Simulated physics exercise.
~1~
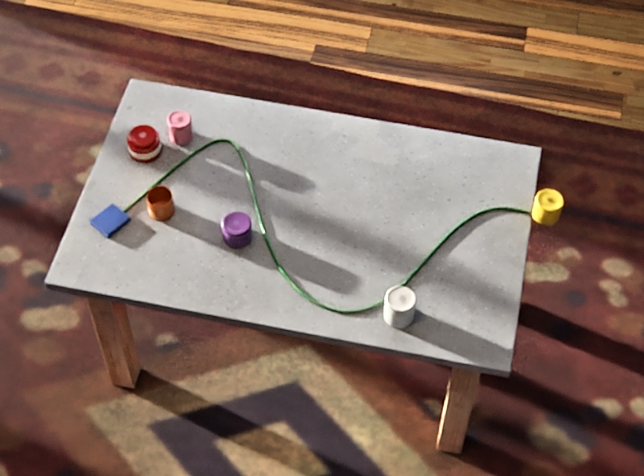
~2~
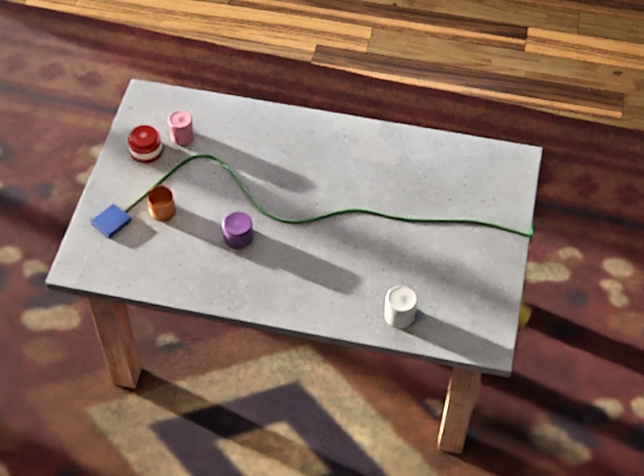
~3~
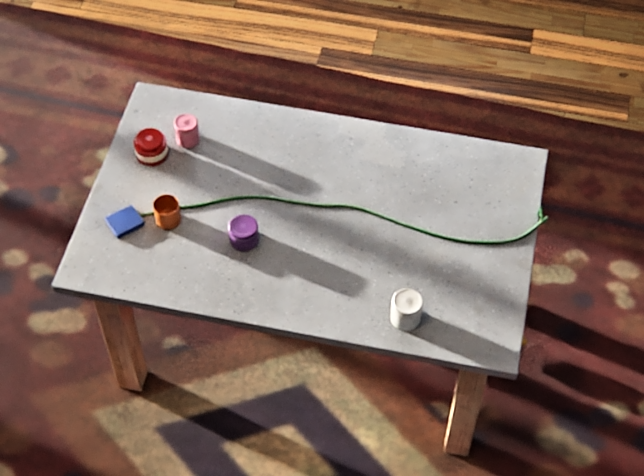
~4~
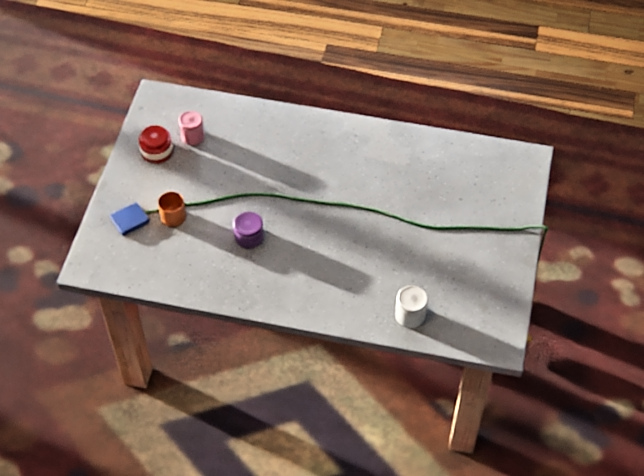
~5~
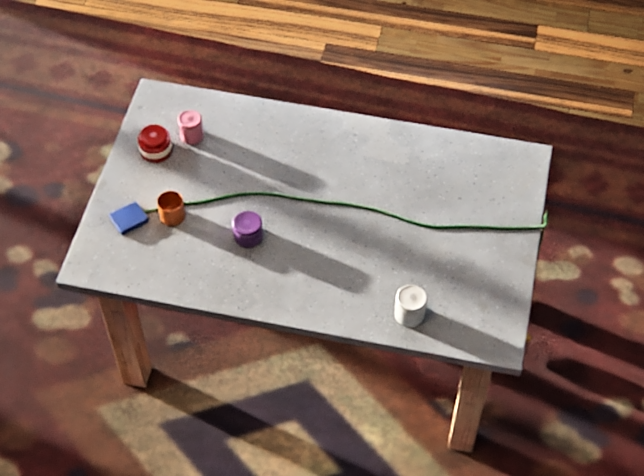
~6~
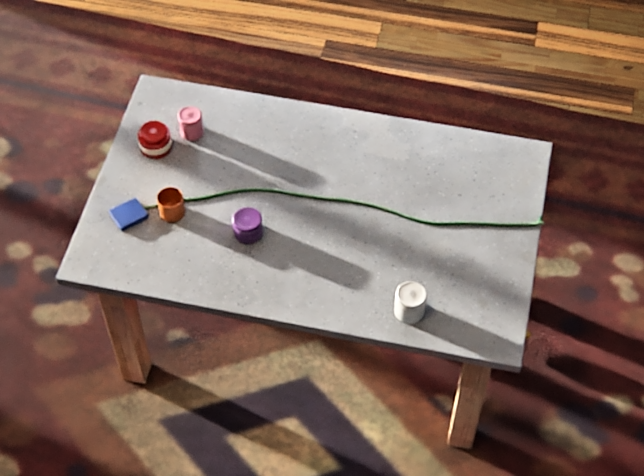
A yellow cylinder tied to a blue block by a green cable drops off the right edge of a gray table, pulling the cable straighter; the orange cup and block barely shift, and the cable ends stretched across the tabletop among the standing tubs and red jar.
